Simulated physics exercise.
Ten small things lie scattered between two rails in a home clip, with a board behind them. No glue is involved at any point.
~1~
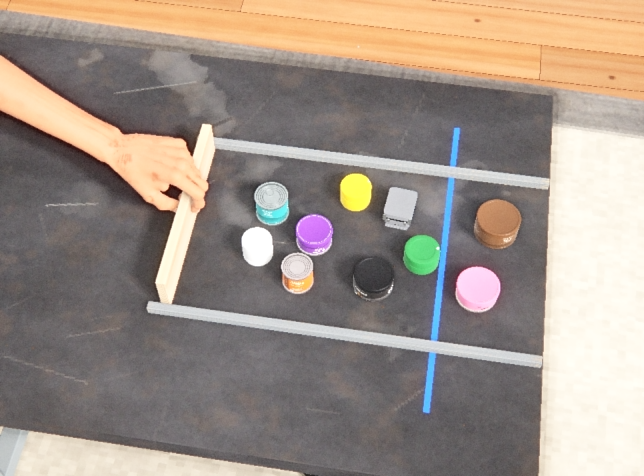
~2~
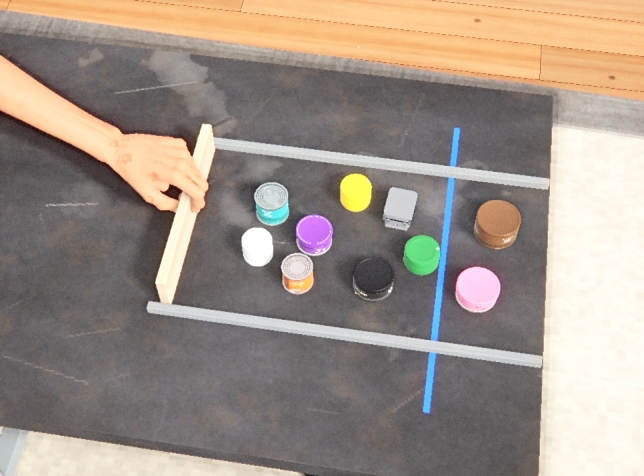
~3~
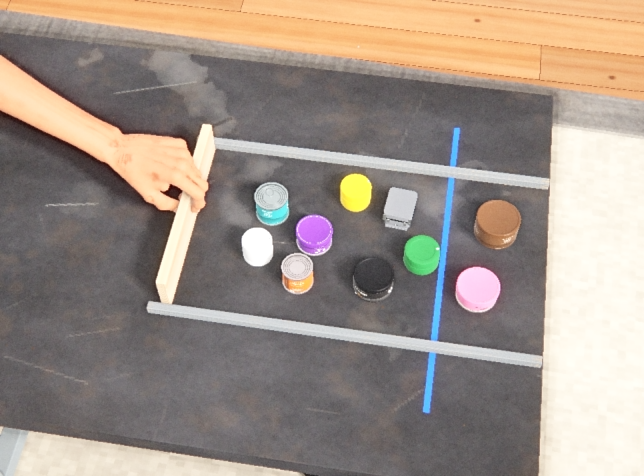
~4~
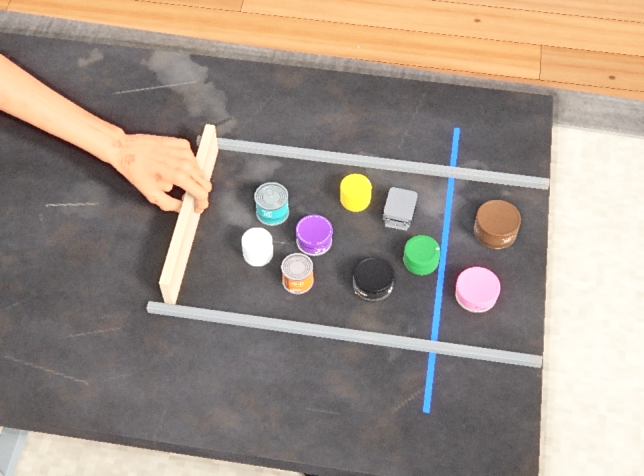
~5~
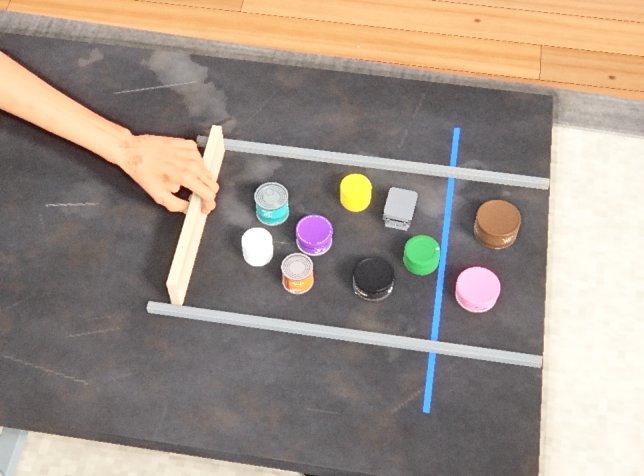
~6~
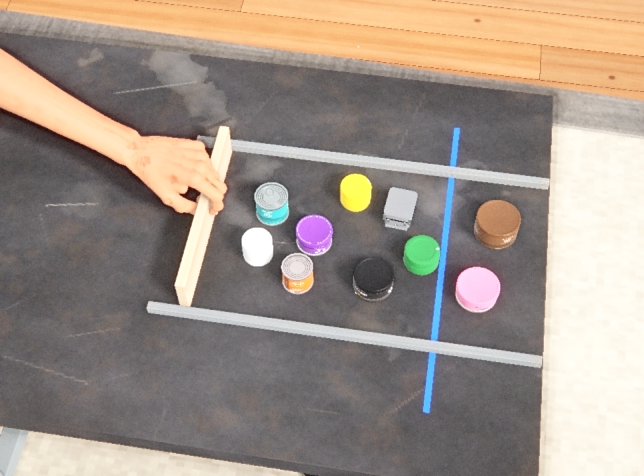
A hand reaches in from the left to a pale wooden board on a dark, scuffed tabletop, seen from above by a still camera. Between two grey rails sit turquoise, white, purple, orange, yellow, grey, black and green items, with brown and pink ones right of a blue line. The hand, still at first, slides the board slightly rightward, while the scattered items stay put.
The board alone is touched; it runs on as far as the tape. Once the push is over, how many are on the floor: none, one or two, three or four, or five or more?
Most likely none of them will slide off.
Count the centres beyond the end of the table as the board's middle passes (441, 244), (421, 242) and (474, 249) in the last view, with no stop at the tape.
Result per place: 0; 0; 2.
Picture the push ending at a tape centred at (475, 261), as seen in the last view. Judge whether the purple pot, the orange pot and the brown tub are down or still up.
Purple pot stays put, orange pot stays put, brown tub goes off.
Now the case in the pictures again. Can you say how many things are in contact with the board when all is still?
I count 4 of them.
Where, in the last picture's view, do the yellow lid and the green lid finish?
About (464, 202), and the other about (509, 271).
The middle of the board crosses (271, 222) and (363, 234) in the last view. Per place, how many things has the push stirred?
The count reaches 2 first and 8 second.
Early on, none off yet; brown tub at rest near (497, 225); pink pot at rest near (477, 290); green lid at rest near (422, 255).
Finally, the number that fall off is zero.
